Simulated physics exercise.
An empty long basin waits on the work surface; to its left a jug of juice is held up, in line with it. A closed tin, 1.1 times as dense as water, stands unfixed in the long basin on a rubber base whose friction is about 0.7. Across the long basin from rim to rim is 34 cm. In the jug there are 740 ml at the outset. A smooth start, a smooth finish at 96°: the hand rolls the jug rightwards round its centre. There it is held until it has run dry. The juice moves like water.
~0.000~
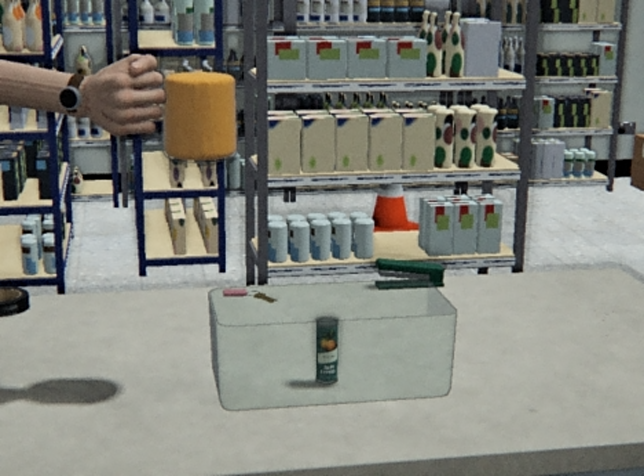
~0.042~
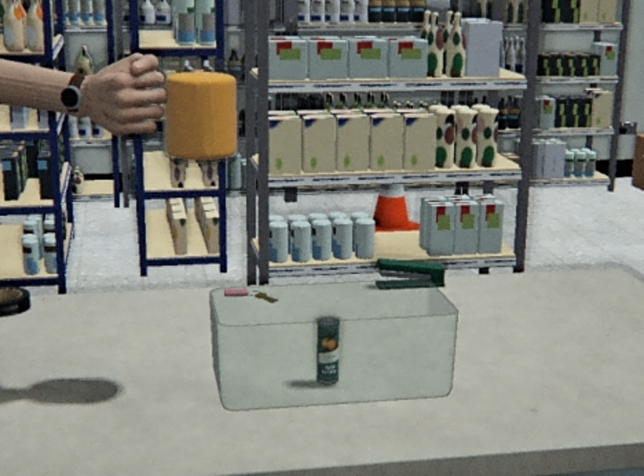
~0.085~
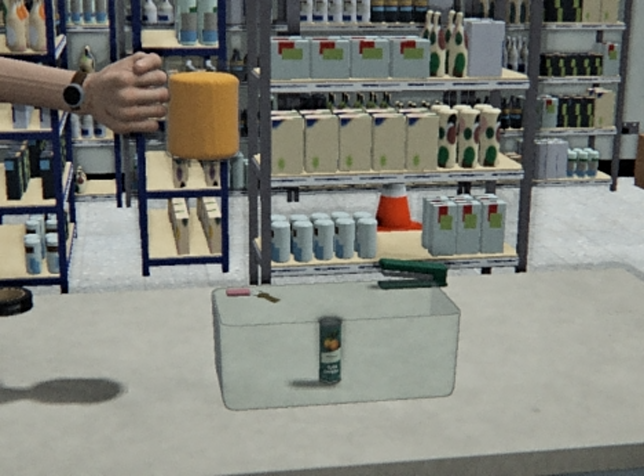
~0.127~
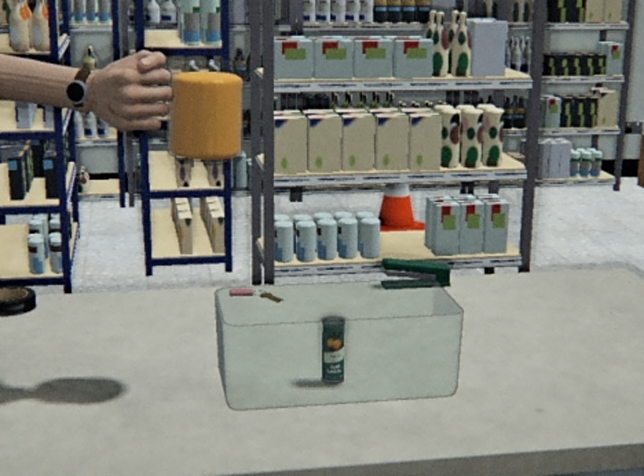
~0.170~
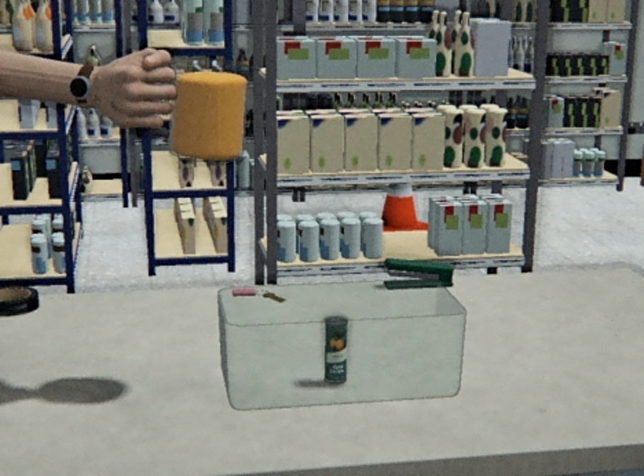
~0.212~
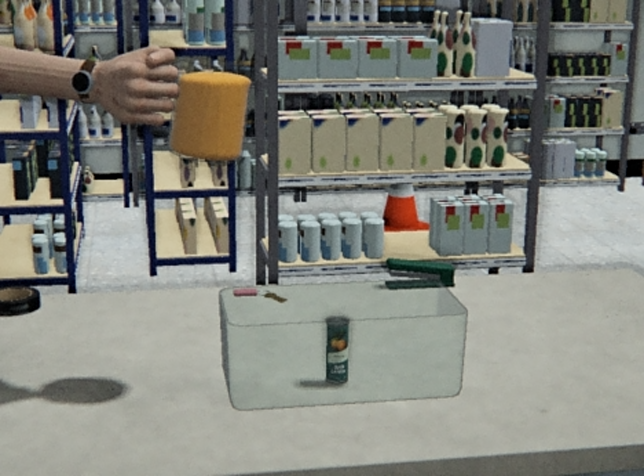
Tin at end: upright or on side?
It never tumbles.
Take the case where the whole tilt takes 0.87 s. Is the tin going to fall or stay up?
Then it stays up.
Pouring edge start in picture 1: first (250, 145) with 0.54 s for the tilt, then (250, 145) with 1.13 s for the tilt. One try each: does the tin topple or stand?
Run one: It tumbles. Run two: It tumbles.
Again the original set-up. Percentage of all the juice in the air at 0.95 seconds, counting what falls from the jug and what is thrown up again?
Around 30 percent of it is airborne.
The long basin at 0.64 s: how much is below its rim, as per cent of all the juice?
Fraction in basin: Approx. 0%.
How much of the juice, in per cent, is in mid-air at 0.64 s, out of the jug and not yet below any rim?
Near 12 per cent of it all.
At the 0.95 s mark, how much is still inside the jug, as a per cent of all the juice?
Around 46 percent of it.
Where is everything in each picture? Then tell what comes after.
It leans 0°; its right rim is at (248, 64); the juice meets the walls at (163, 77) and (235, 77); the long basin's rim runs from (213, 308) to (443, 297); the tin's top is at (327, 324), in the first picture.
It leans 0°; its right rim is at (249, 64); the juice meets the walls at (165, 77) and (236, 77), in the second picture.
It leans 1°; its right rim is at (252, 65); the juice meets the walls at (168, 77) and (239, 77), in the third picture.
It leans 3°; its right rim is at (257, 66); the juice meets the walls at (172, 77) and (243, 77), in the fourth picture.
It leans 5°; its right rim is at (261, 69); the juice meets the walls at (176, 78) and (247, 78), in the fifth picture.
It leans 8°; its right rim is at (264, 71); the juice meets the walls at (179, 78) and (251, 78), in the sixth picture.
After 0.64 s the tilt is 58° and 89 per cent is still to pour; the tin stands where it began.
After 0.95 s the tilt is 90° and 47 per cent is still to pour; the tin stands where it began.
After 1.27 s the tilt is 96° and 12 per cent is still to pour; the tin stands where it began.
After 1.63 s the tilt is 96° and 3 per cent is still to pour; the tin stands where it began.
In the end the tin stands where it began.
